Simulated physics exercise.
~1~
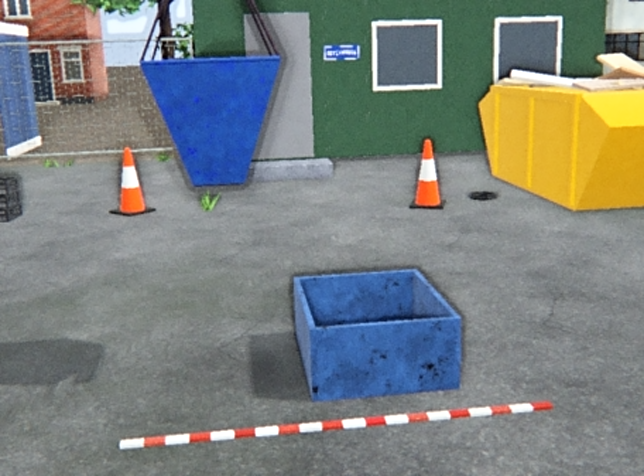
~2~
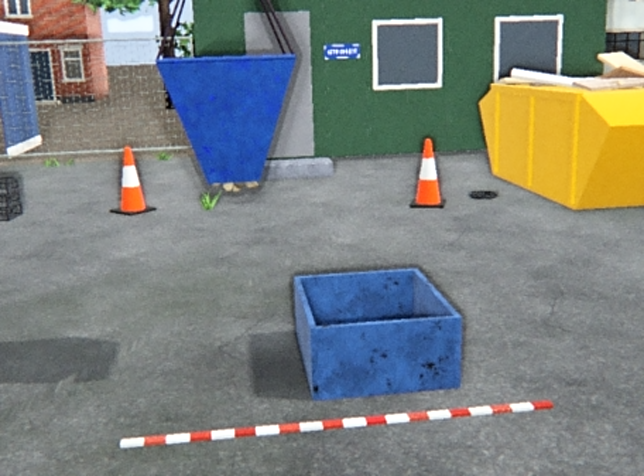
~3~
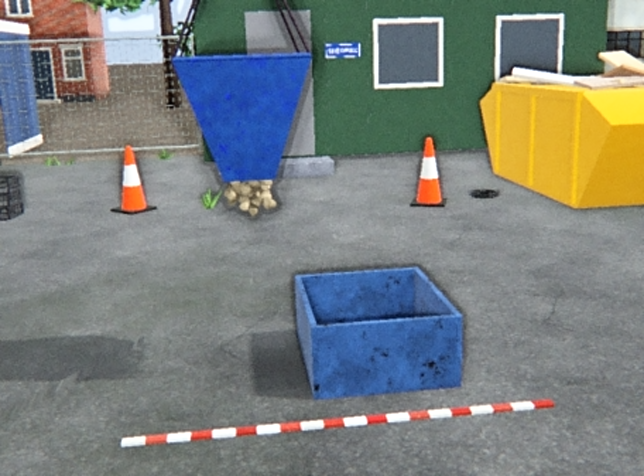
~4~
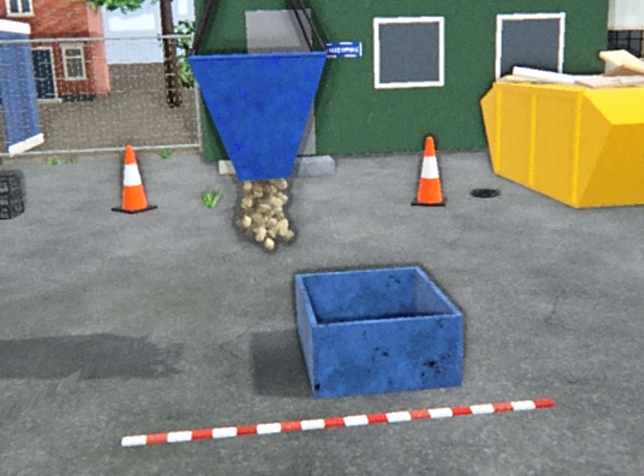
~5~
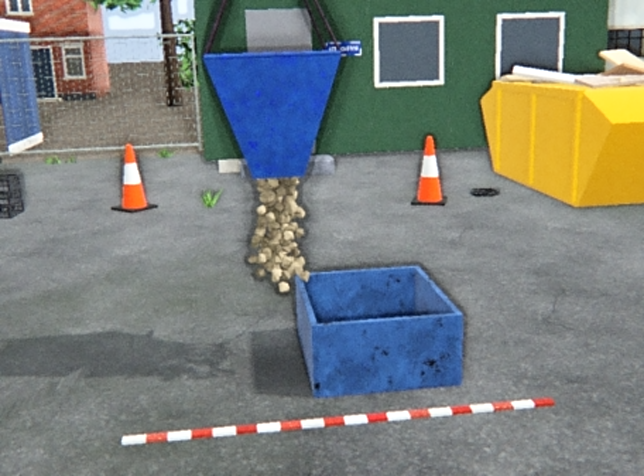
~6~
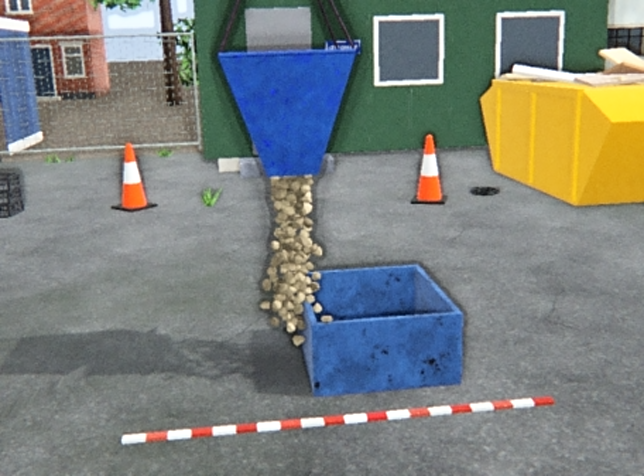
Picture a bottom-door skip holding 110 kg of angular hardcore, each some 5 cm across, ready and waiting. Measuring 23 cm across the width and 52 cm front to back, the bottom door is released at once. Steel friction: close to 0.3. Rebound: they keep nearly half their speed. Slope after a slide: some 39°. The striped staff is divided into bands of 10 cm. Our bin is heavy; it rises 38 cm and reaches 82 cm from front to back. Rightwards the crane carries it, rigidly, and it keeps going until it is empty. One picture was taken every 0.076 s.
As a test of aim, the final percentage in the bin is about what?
It is about 87 per cent.
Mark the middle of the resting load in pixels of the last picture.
They settle centred roughly at (378, 339).
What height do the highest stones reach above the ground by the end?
24 cm.
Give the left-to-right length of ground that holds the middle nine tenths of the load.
Width: Near 90 cm.
Then, 0.3 s after the last picture, 19 % in the bottom-door skip, 13 % falling or lying left of the bin, 69 % falling or lying in the bin; the stones farthest right are at (403, 338).
Then, 0.7 s after the last picture, 0 % in the bottom-door skip, 13 % falling or lying left of the bin, 87 % falling or lying in the bin; the stones farthest right are at (425, 321).
Then, 1.3 s after the last picture, 0 % in the bottom-door skip, 13 % falling or lying left of the bin, 87 % falling or lying in the bin; the stones farthest right are at (430, 335).
Then, 2.2 s after the last picture, 0 % in the bottom-door skip, 13 % falling or lying left of the bin, 87 % falling or lying in the bin; the stones farthest right are at (430, 335).
Then, 4.1 s after the last picture, 0 % in the bottom-door skip, 13 % left of the bin, 87 % in the bin; the stones farthest right are at (430, 335).
